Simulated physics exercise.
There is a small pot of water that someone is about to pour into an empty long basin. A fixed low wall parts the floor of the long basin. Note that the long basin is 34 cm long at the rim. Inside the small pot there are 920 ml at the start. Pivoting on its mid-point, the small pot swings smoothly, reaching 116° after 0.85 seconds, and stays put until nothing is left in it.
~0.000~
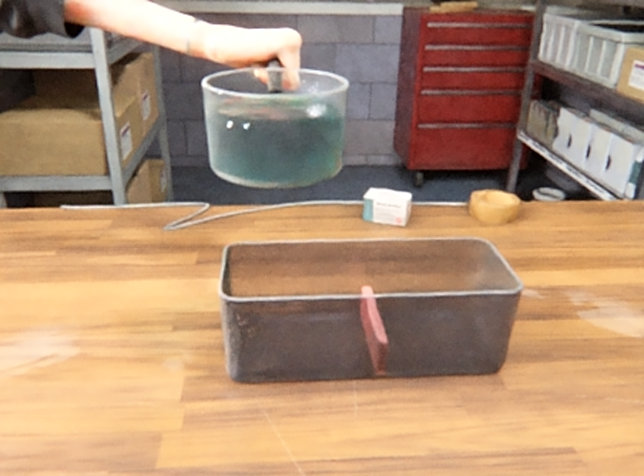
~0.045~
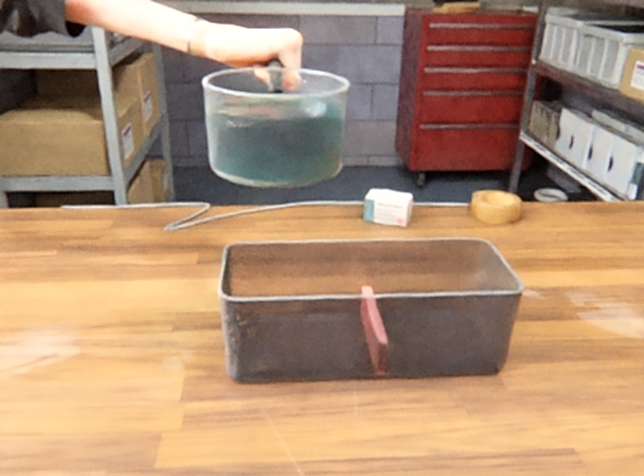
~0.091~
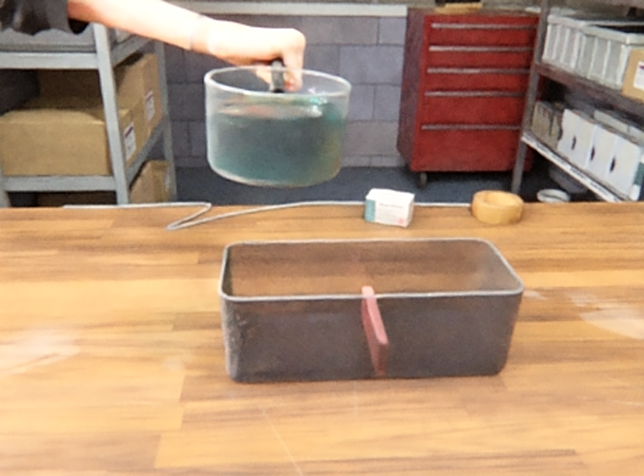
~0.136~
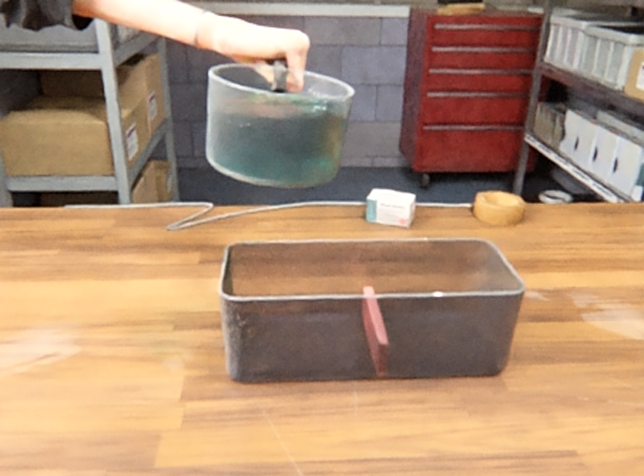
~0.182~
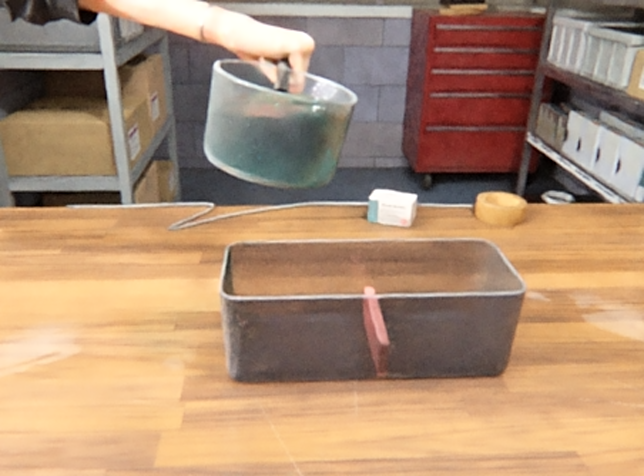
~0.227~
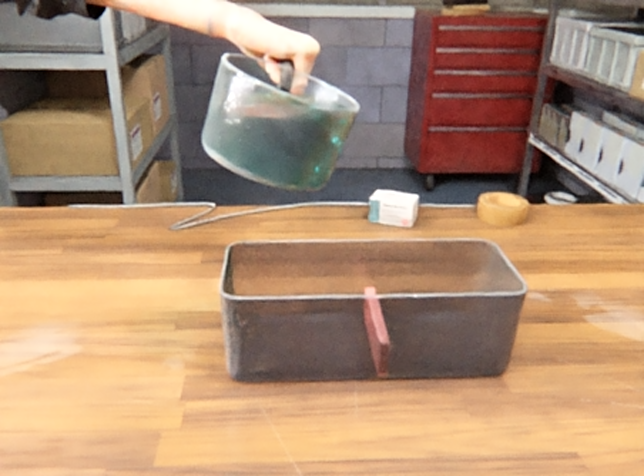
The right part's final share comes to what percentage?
It comes to roughly 61 %.
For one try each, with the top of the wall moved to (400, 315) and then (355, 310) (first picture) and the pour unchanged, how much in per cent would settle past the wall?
35 then 80 %.
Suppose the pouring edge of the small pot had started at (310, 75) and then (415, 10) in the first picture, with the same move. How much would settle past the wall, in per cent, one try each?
The first try gives around 30 percent, the second around 80 percent.
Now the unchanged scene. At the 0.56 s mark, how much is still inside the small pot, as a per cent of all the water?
About 52 per cent.
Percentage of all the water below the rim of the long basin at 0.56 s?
Around 8%.
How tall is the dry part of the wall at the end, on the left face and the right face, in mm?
Left: Roughly 30 mm; right: Roughly 16 mm.
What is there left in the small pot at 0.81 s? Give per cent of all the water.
Around 7 in a hundred is still there.
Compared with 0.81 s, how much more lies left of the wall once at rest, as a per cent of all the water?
About 20 percent.
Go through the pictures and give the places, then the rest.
It leans 0°; its right rim is at (346, 84); the water meets the walls at (209, 107) and (342, 107); the long basin's rim runs from (223, 270) to (505, 264); the wall's top is at (374, 313), in the first frame.
It leans 1°; its right rim is at (347, 84); the water meets the walls at (210, 106) and (343, 108), in the second frame.
It leans 3°; its right rim is at (349, 87); the water meets the walls at (210, 106) and (343, 108), in the third frame.
It leans 7°; its right rim is at (352, 92); the water meets the walls at (212, 106) and (346, 108), in the fourth frame.
It leans 13°; its right rim is at (355, 99); the water meets the walls at (213, 105) and (348, 109), in the fifth frame.
It leans 19°; its right rim is at (357, 107); the water meets the walls at (213, 107) and (351, 110), in the sixth frame.
By 0.56 s the tilt is 87° and 52 per cent is still to pour, 1 is left of the wall and 8 right of it.
By 0.81 s the tilt is 115° and 7 per cent is still to pour, 17 is left of the wall and 64 right of it.
By 1.07 s the tilt is 116° and 0 per cent is still to pour, 37 is left of the wall and 61 right of it.
By 1.35 s the tilt is 116° and 0 per cent is still to pour, 38 is left of the wall and 61 right of it.
At rest 38 per cent lies left of the wall, 61 right of it and 1 outside.
